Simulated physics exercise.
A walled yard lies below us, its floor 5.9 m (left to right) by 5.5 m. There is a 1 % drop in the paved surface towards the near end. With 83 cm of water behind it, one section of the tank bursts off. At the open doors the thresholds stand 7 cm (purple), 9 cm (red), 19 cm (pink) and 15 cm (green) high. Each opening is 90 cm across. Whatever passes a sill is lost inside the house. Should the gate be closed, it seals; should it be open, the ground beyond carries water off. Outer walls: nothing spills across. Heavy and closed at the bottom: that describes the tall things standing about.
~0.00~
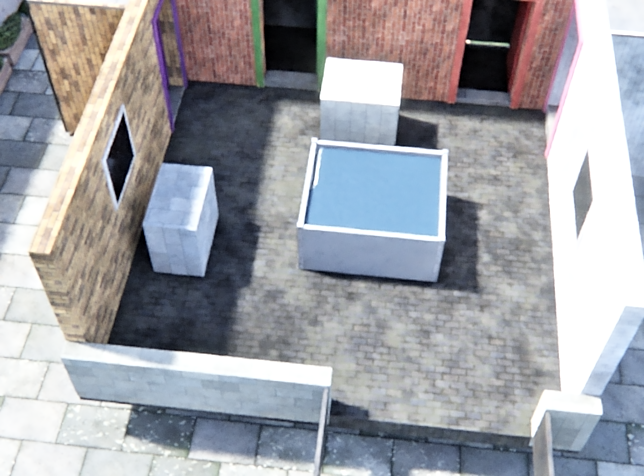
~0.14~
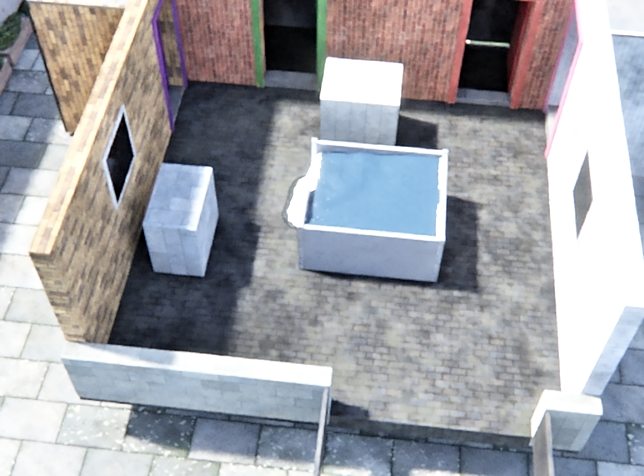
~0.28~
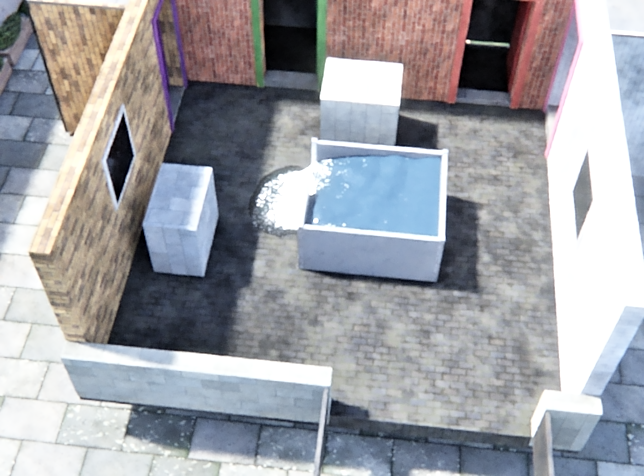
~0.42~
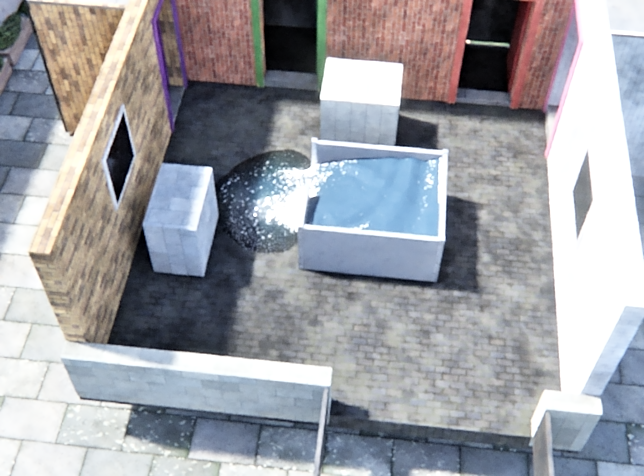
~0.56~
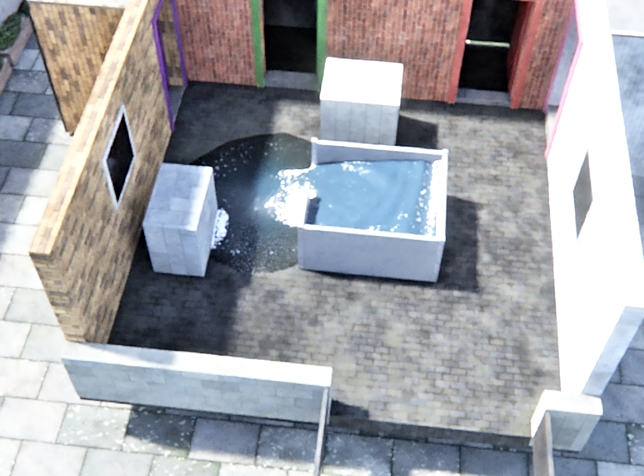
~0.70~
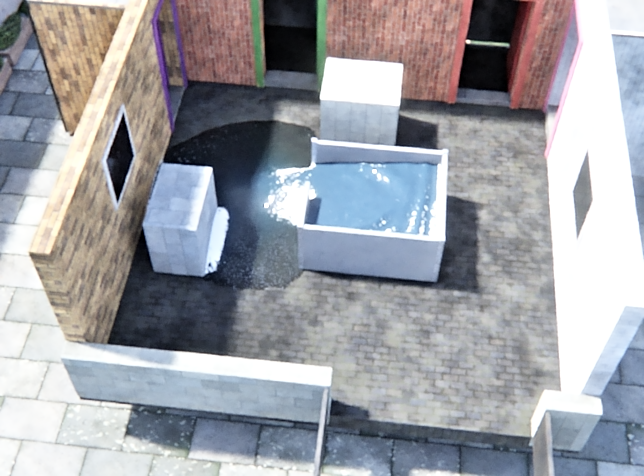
Water bursting from the left side of an open tank in a walled yard, spreading across dark paving and around a pale block.
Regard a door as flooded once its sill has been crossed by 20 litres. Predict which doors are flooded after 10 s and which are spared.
The purple door breaks the limit, the red door remains within the limit, the pink door remains within the limit, the green door remains within the limit.
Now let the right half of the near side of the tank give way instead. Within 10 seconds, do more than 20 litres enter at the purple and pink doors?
So purple ends up short of it and pink ends up short of it.
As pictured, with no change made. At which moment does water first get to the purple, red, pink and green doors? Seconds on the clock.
So purple at 1.0 s, red at 3.8 s, pink at 4.5 s, and green at 1.4 s.
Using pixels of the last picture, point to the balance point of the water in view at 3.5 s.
Near (279, 211).
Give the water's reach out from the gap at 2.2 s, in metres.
About 4.0 m.
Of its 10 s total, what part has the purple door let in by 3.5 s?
Fraction in by then: Around 55 per cent.
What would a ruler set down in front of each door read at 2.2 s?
Centimetres: Purple 22 / red 0 / pink 0 / green 4.
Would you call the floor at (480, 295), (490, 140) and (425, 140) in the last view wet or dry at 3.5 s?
Well, the first is untouched by it, the next untouched by it, the last untouched by it.
After 1.4 s water covers 30 % of the floor and is deepest (44 cm) near (151, 201); purple door 19 cm at the sill, 6 L in, red door not reached, pink door not reached, green door not reached.
After 2.2 s water covers 40 % of the floor and is deepest (38 cm) near (187, 85); purple door 22 cm at the sill, 55 L in, red door not reached, pink door not reached, green door 4 cm at the sill, 0 L in.
After 3.5 s water covers 50 % of the floor and is deepest (23 cm) near (99, 373); purple door 19 cm at the sill, 139 L in, red door not reached, pink door not reached, green door 8 cm at the sill, 0 L in.
After 6.0 s water covers 85 % of the floor and is deepest (16 cm) near (166, 193); purple door 13 cm at the sill, 225 L in, red door 3 cm at the sill, 0 L in, pink door 9 cm at the sill, 0 L in, green door 6 cm at the sill, 0 L in.
After 10.0 s water covers 95 % of the floor and is deepest (11 cm) near (99, 373); purple door 8 cm at the sill, 256 L in, red door 4 cm at the sill, 0 L in, pink door 7 cm at the sill, 0 L in, green door 6 cm at the sill, 0 L in.
